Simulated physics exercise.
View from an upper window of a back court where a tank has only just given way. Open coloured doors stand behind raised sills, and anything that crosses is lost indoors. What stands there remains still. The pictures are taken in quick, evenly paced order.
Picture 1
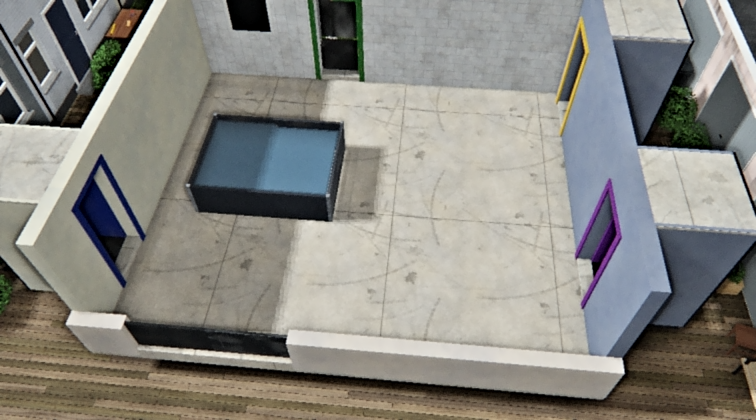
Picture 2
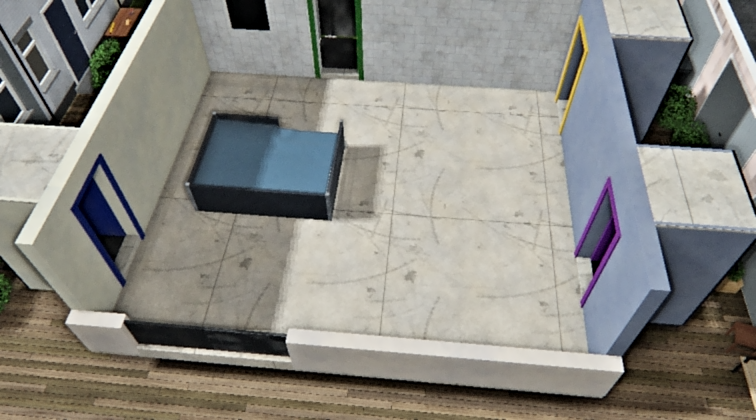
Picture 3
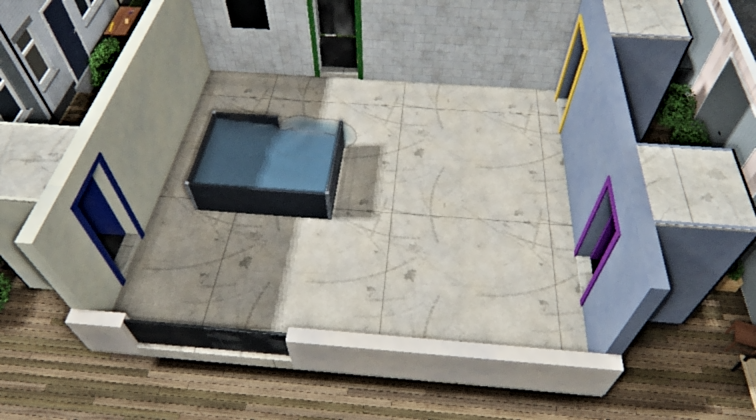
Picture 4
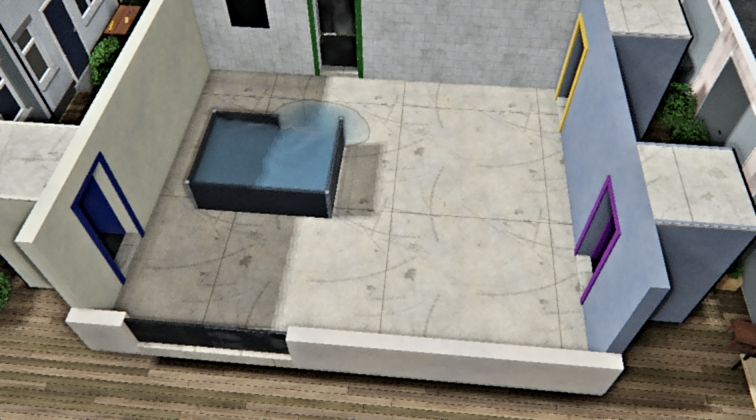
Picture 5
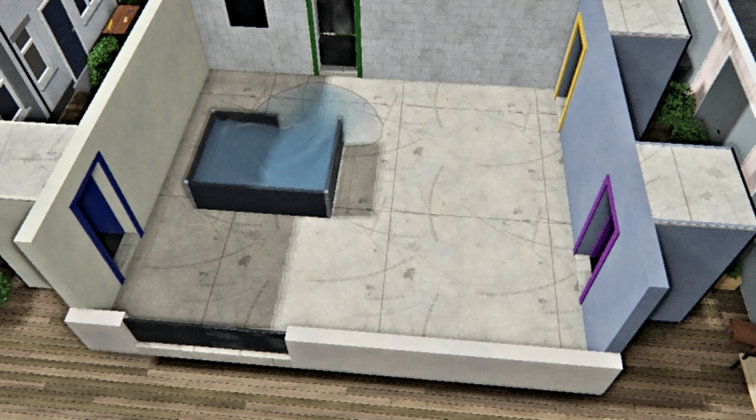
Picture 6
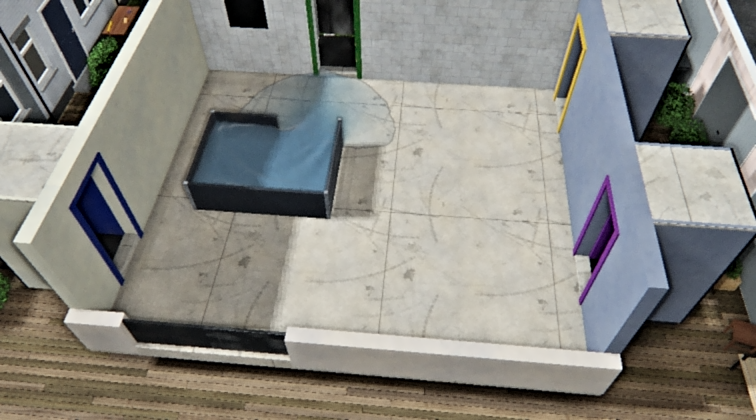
Water pours through a gap in the dark tank's far side and spreads across the floor.
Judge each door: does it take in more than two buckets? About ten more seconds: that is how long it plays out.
Outcome: The yellow door passes two buckets of inflow, the purple door stays within two buckets of inflow, the green door passes two buckets of inflow, the blue door stays within two buckets of inflow.
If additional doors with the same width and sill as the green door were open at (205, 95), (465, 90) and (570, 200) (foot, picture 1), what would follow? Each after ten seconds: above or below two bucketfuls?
Log: Door one beats the mark; door two misses the mark; door three misses the mark.
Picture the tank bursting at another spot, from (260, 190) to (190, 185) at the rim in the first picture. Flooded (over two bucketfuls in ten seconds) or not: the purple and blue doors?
Put simply: The purple one clears the cutoff; as for the blue one, it clears the cutoff.
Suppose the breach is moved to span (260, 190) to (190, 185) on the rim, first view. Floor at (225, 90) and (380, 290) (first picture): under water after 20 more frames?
Log: Point 1 unreached; point 2 inundated.
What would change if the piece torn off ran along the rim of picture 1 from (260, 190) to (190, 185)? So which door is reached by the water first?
The blue door.
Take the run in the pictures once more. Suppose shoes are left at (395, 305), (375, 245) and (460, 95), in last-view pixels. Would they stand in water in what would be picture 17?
Result, as listed: Not wetted / not wetted / wetted.
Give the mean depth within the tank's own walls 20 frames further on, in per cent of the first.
I'd put it near 38 per cent.
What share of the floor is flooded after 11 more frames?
Around 20 percent.
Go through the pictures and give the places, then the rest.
In the first picture, still water in the tank at (269, 156).
In the second picture, water pours out on the tank's far side and has run to a hidden place.
In the third picture, water pours out on the tank's far side and has run to a hidden place.
In the fourth picture, water pours out on the tank's far side and has run to (310, 101).
In the fifth picture, water pours out on the tank's far side and has run to (310, 85).
In the sixth picture, the front is at (300, 75), out from the gap on the tank's far side.
A moment on, water covers 15 % of the floor; the yellow door not reached, the purple door not reached, the green door far over two buckets in, the blue door not reached.
Next, water covers 20 % of the floor; the yellow door not reached, the purple door not reached, the green door far over two buckets in, the blue door not reached.
Then, water covers 35 % of the floor; the yellow door under two buckets in, the purple door not reached, the green door far over two buckets in, the blue door not reached.
Later, water covers 55 % of the floor; the yellow door over two buckets in, the purple door wet at the sill, nothing in, the green door far over two buckets in, the blue door wet at the sill, nothing in.
In the end, water covers 85 % of the floor; the yellow door over two buckets in, the purple door wet at the sill, nothing in, the green door far over two buckets in, the blue door wet at the sill, nothing in.
